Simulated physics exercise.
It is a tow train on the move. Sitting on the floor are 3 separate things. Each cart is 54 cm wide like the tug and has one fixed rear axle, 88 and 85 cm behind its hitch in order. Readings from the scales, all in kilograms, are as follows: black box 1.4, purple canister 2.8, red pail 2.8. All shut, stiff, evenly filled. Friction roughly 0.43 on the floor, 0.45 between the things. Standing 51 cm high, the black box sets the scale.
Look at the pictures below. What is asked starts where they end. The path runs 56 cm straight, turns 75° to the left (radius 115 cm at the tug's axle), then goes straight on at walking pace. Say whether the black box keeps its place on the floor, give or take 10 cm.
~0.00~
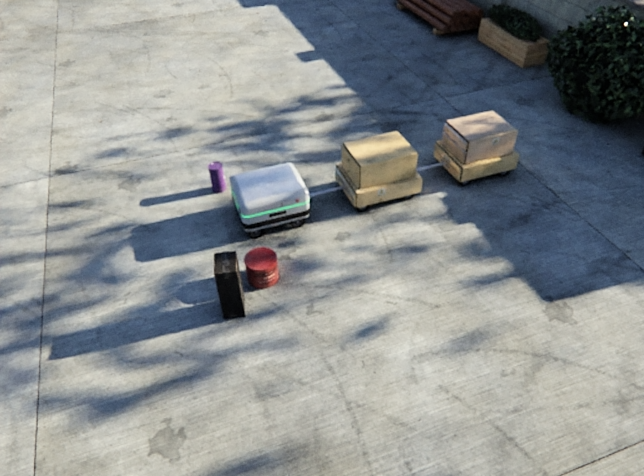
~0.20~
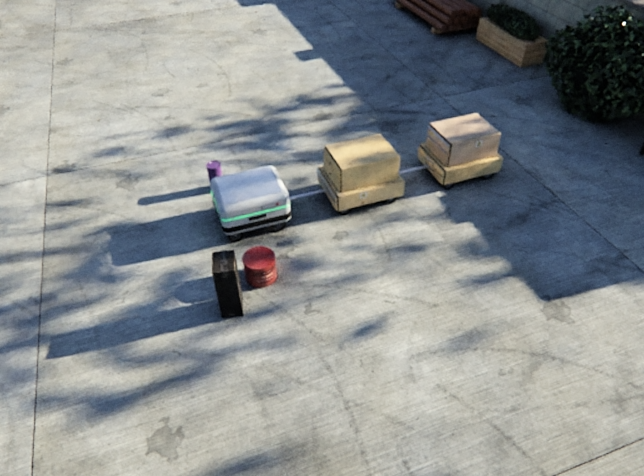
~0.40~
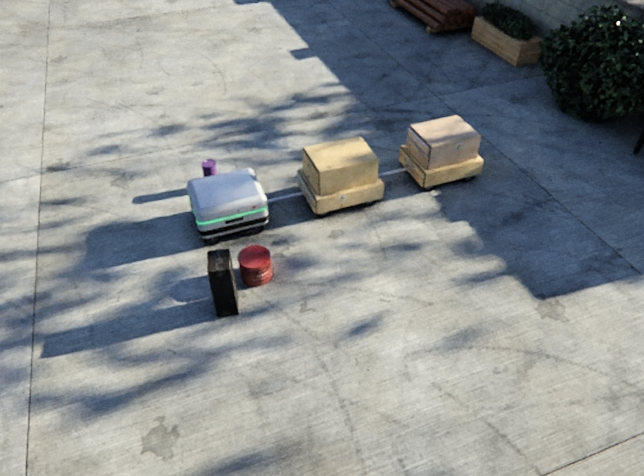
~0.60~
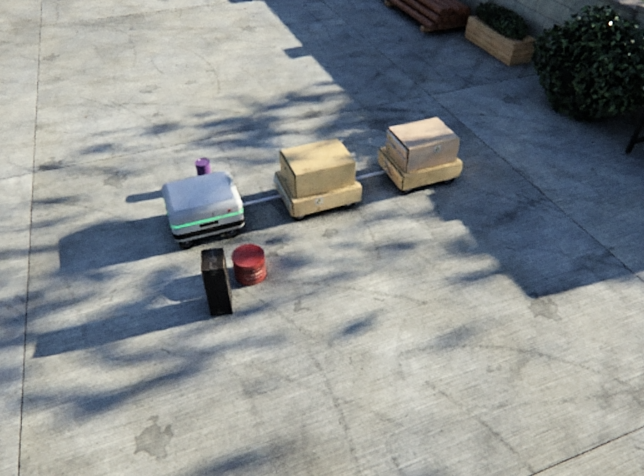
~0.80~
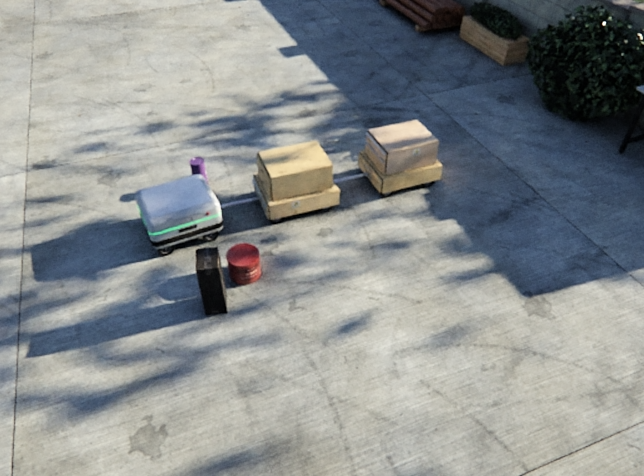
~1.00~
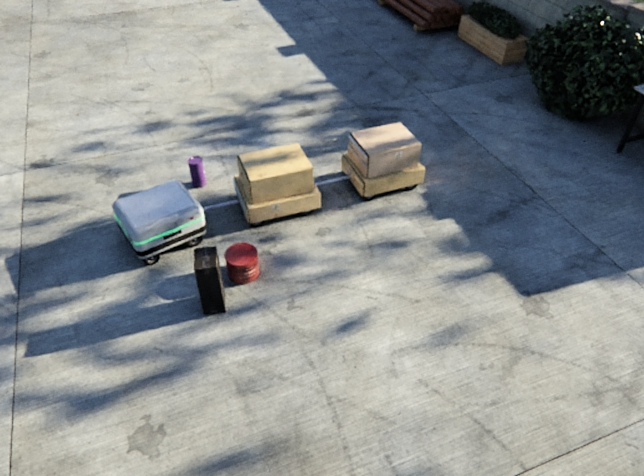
It will stay close to its start.
By 2.00 s, 168 cm covered.
By 3.40 s, 286 cm covered.
By 4.80 s, 403 cm covered.
When it is over (6.3 s), all 3 within 10 cm of the start. End places, in pixels of the last picture, black box near (210, 281).
